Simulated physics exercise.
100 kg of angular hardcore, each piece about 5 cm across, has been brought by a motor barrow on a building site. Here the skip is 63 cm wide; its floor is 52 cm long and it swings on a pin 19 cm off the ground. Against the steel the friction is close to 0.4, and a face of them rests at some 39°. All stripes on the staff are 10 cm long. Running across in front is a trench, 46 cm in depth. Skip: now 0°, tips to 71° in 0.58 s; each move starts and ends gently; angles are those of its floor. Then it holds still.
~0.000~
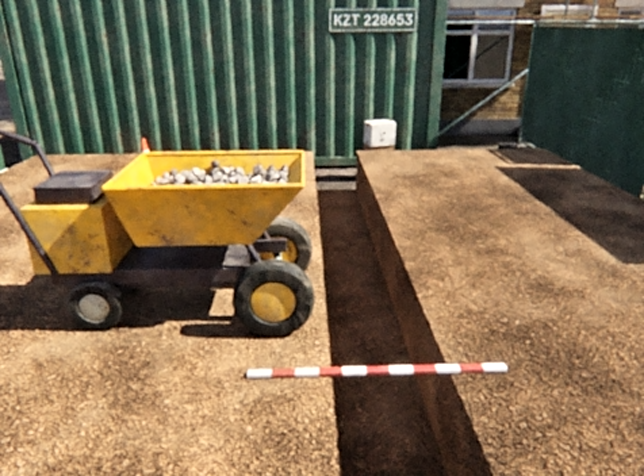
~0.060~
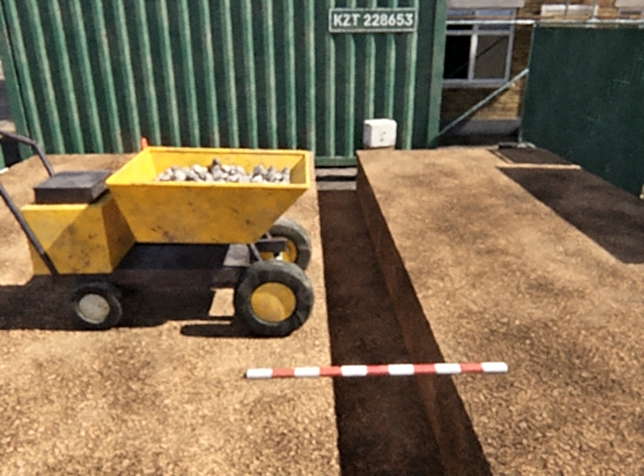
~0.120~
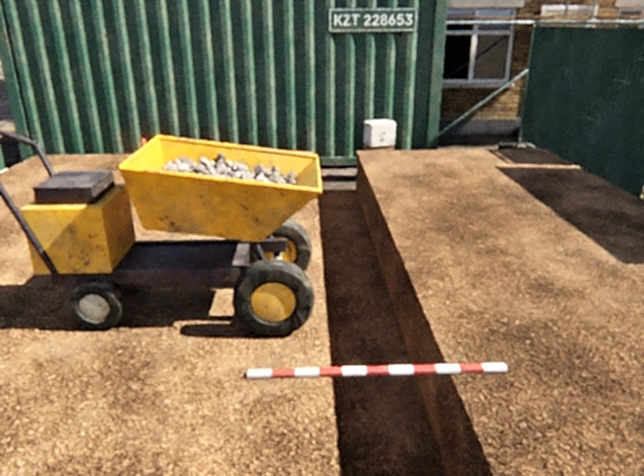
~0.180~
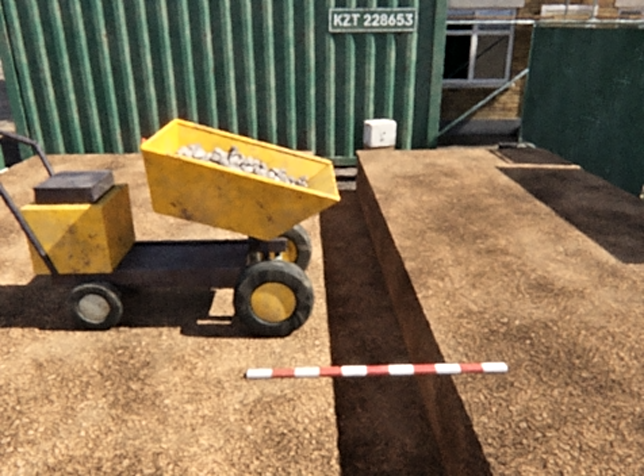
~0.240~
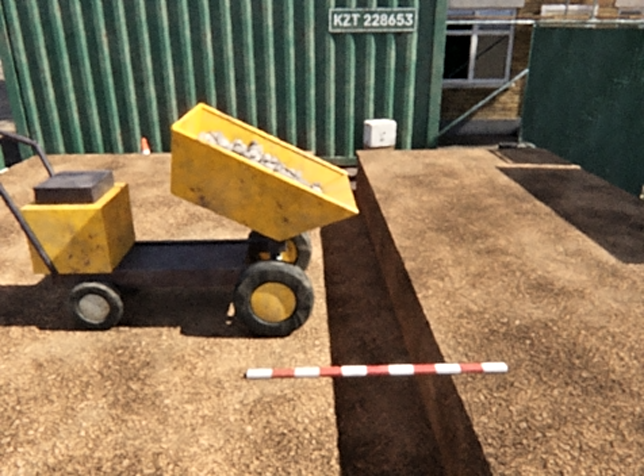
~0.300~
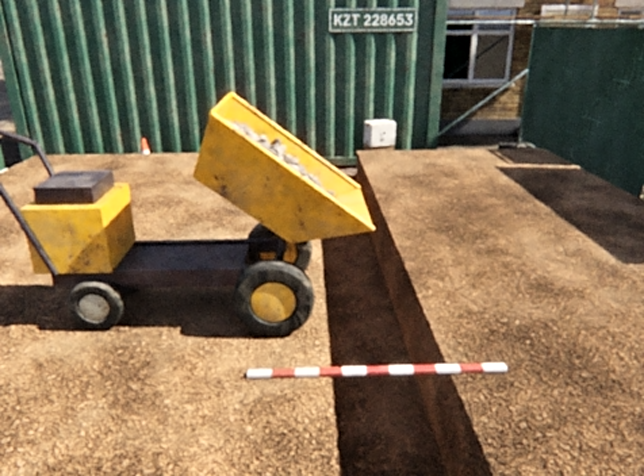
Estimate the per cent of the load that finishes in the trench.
Roughly 36 percent.
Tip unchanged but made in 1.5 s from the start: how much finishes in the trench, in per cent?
Roughly 70 per cent would.
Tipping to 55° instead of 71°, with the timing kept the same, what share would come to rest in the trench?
Close to 20 per cent then.
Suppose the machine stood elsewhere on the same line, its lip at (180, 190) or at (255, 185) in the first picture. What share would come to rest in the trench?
I'd expect some 85 per cent, then some 80.
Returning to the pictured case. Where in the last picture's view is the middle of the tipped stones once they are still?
In the last view, about (447, 299).
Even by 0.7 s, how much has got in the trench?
About 10%.
After 0.4 s the floor is at 59°; 100 % in the skip; the foremost stones are at (367, 235).
After 0.7 s the floor is at 71°; 76 % in the skip, 10 % in the trench, 14 % past the trench; the foremost stones are at (453, 289).
After 1.0 s the floor is at 71°; 12 % in the skip, 21 % in the trench, 67 % past the trench; the foremost stones are at (596, 296).
After 3.0 s the floor is at 71°; 0 % in the skip, 36 % in the trench, 64 % past the trench; the foremost stones are past the picture's edge.
